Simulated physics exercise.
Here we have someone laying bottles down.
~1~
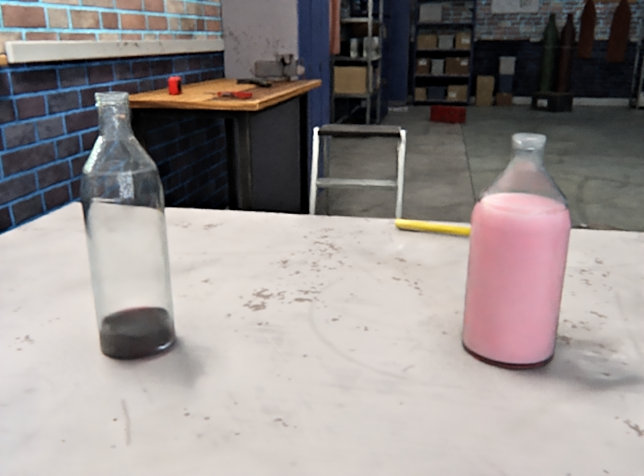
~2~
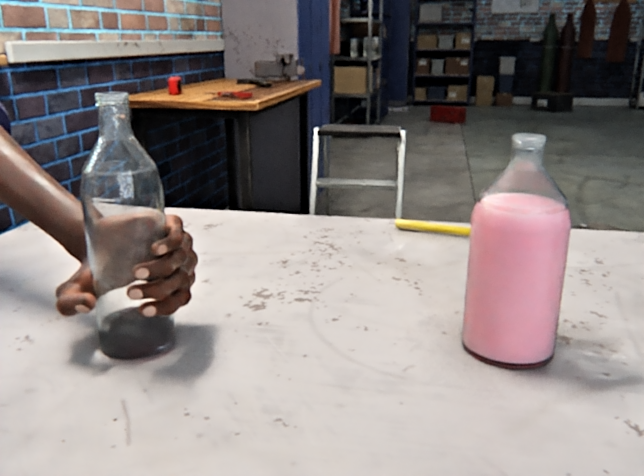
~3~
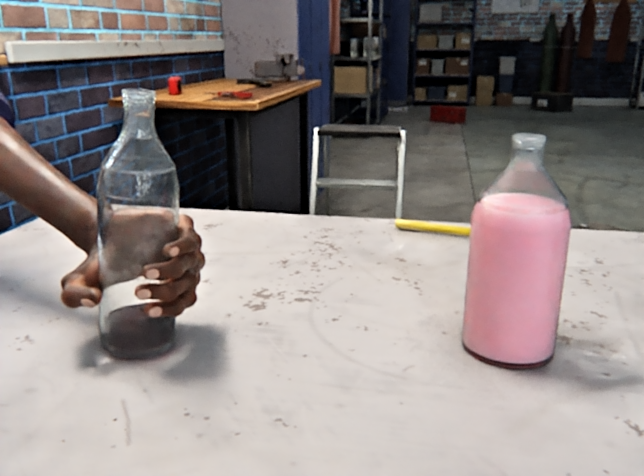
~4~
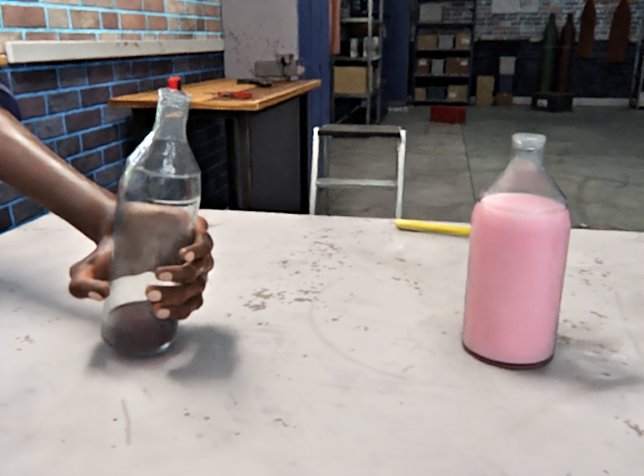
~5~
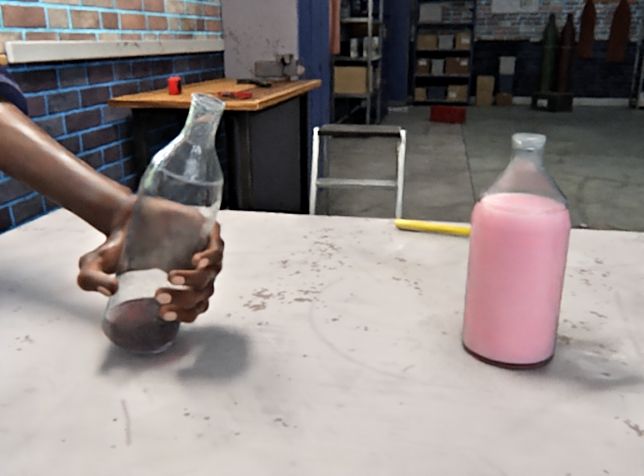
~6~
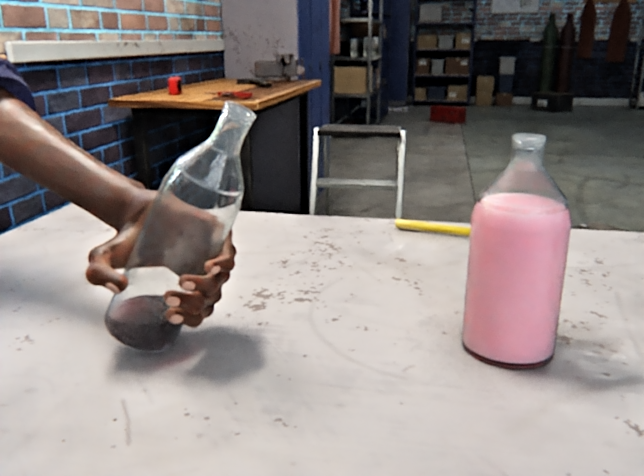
The clip opens on two upright, open bottles on a pale, worn tabletop, the left one nearly empty with a little dark liquid, the right one mostly full of pink liquid. A hand reaches in from the left, grasps the left bottle and gradually tilts it rightward, while the pink one stays still.
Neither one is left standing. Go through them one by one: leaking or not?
Left: The result will be no loss; right: The result will be some loss.
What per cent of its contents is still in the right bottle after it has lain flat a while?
I'd say close to 40 per cent is kept.
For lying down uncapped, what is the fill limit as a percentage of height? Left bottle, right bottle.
Fill limits, first then second: 24 % and 28 %.
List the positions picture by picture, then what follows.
The first frame shows both stand upright; left bottle (126, 222) nearly empty, open; right bottle (518, 244) about two thirds full, open.
The second frame shows a hand takes the left bottle; left bottle nearly empty, surface at (136, 321); right bottle about two thirds full, surface at (522, 204).
In the third frame, the left bottle leans; left bottle (139, 220) nearly empty; right bottle (518, 244) about two thirds full.
In the fourth frame, the left bottle leans; left bottle nearly empty, surface at (142, 314); right bottle about two thirds full, surface at (522, 204).
In the fifth frame, the left bottle leans; left bottle (173, 221) tipped 20°; right bottle (518, 244) about two thirds full.
In the sixth frame, the left bottle leans; left bottle (189, 224) tipped 30°, open; right bottle about two thirds full, surface at (522, 204), open.
Next, the left bottle is nearly down; left bottle, dry at the neck.
After that, the left bottle lies flat; left bottle, dry at the neck.
Finally, both lie flat; left bottle, dry at the neck; right bottle, some has come out.
